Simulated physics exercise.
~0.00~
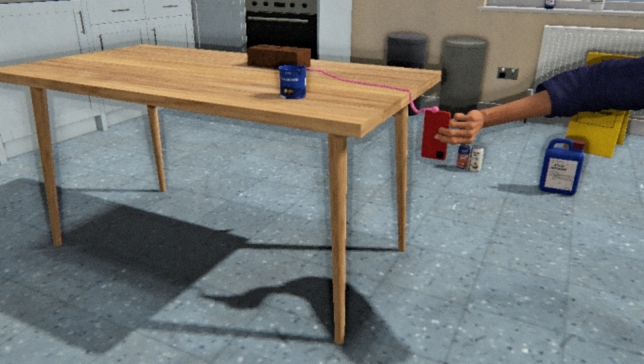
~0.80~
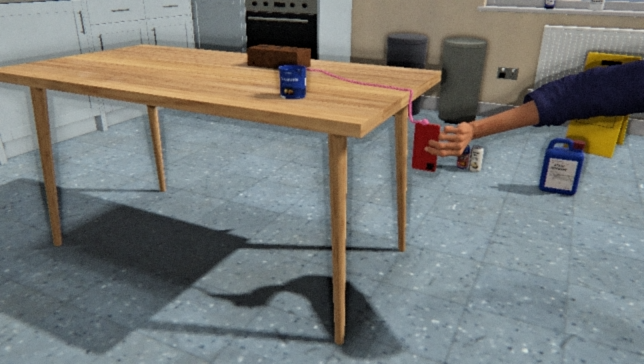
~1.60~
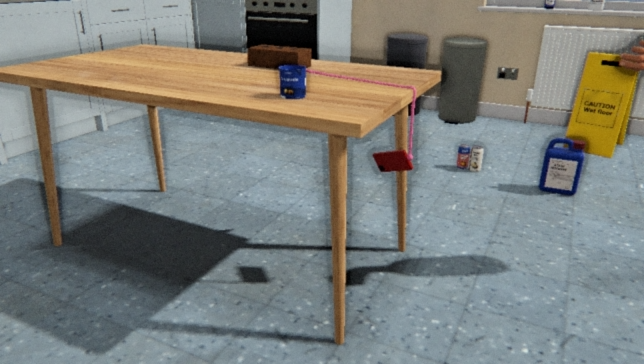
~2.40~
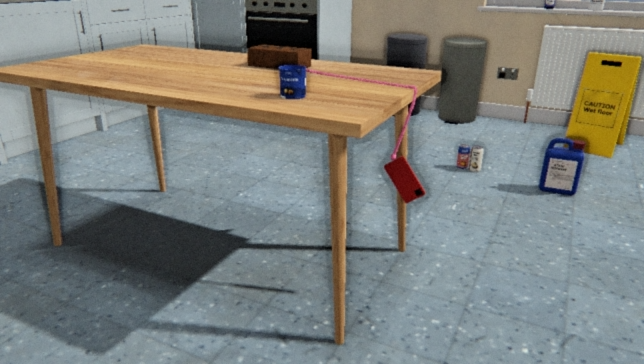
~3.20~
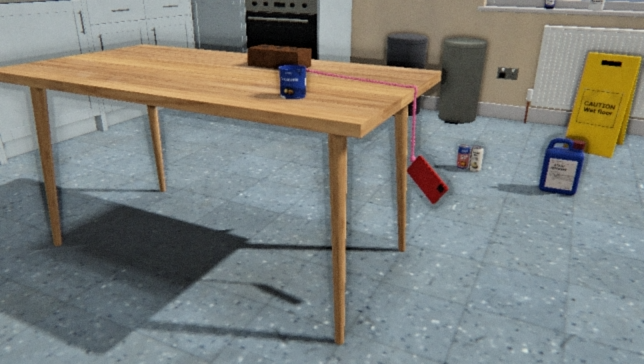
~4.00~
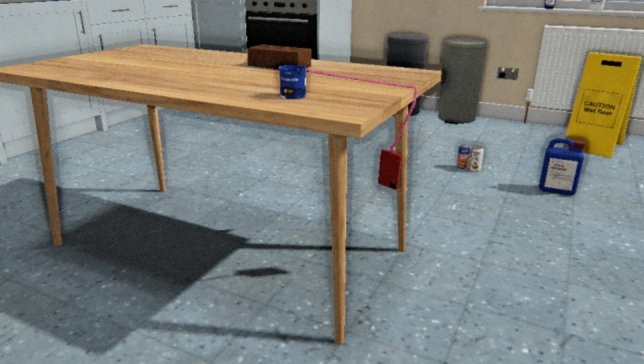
A red phone, tied to a pink cord that runs across a wooden table, is held out beyond the table's right end by a hand. The hand lowers it slightly to the left, then lets go and draws back to the right. Left hanging from the cord over the edge, the phone swings in toward the table leg, tilting as it goes. It drops a little lower, swings out to the right, and comes back left. At the end it still dangles above the floor, while the blue cup and brick remain in place on the tabletop.
